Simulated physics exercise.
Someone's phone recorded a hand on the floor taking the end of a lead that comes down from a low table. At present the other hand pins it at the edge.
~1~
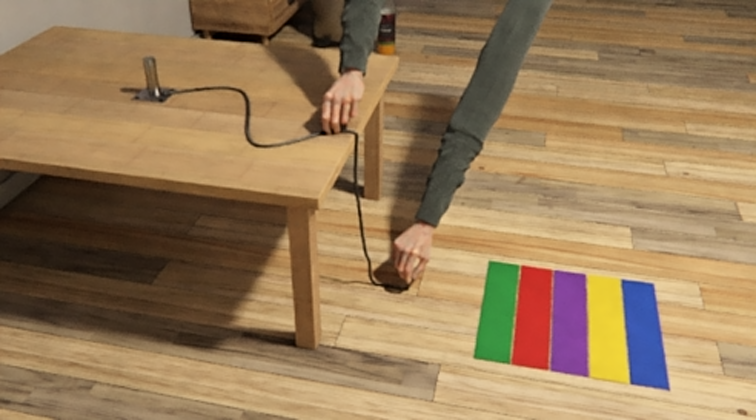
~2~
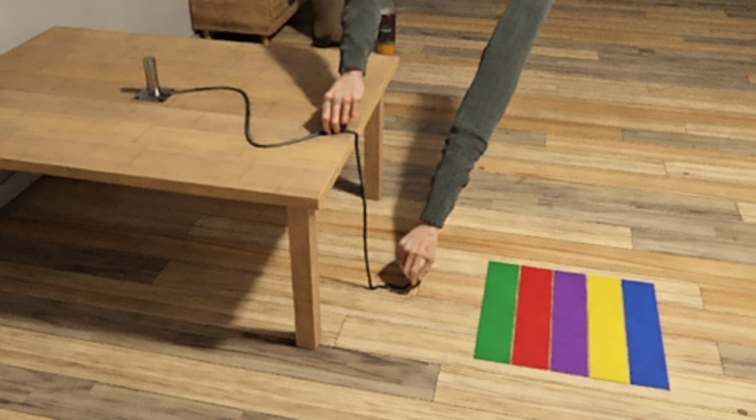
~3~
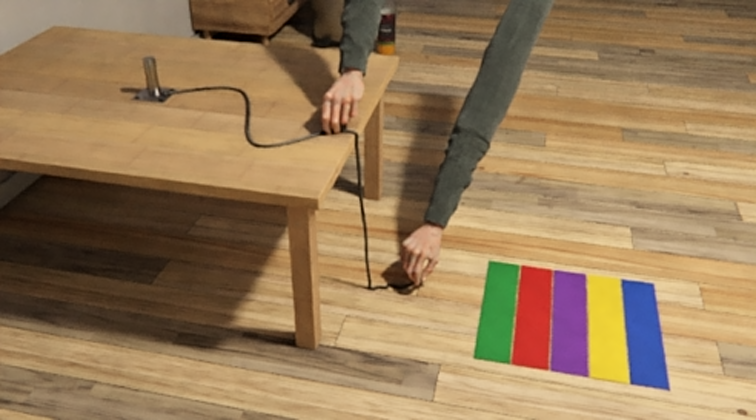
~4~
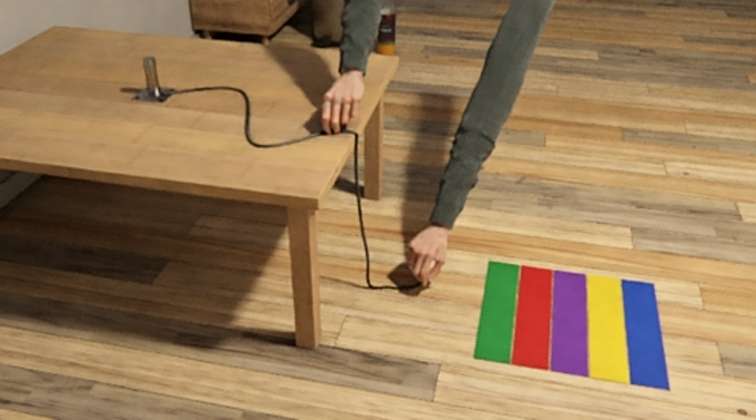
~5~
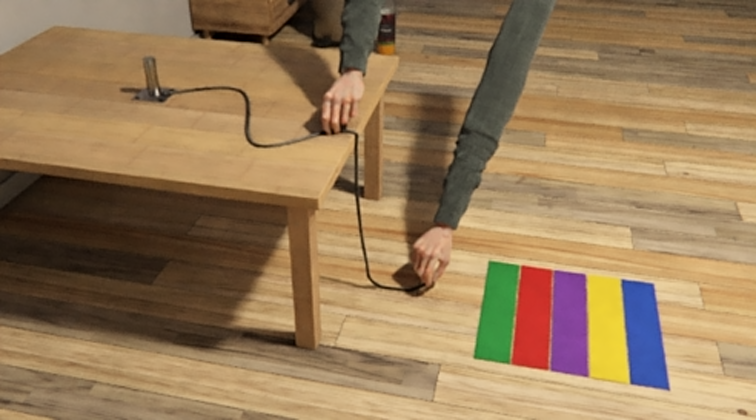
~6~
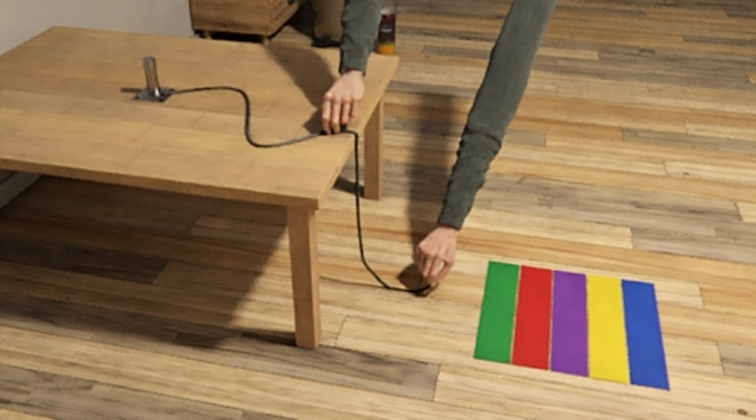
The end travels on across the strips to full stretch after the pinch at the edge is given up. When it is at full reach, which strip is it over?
It is over the blue strip.
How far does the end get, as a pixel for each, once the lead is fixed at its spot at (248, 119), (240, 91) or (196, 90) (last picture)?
It ends up near (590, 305) the first time, (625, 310) the second and (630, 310) the third.
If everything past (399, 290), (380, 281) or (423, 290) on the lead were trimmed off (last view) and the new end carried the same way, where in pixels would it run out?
First try near (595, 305), second near (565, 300), third near (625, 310).
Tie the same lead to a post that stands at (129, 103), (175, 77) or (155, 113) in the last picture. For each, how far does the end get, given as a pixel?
Going by the last picture, roughly (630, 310), (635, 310) and (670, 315).
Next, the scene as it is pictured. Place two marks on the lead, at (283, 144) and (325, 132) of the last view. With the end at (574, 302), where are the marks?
At (361, 151), then (373, 191).
Soon after, end near (574, 302); over purple.
Then, end near (618, 309); over yellow.
At full stretch, end near (644, 313); over blue. It gets as far as the blue strip.
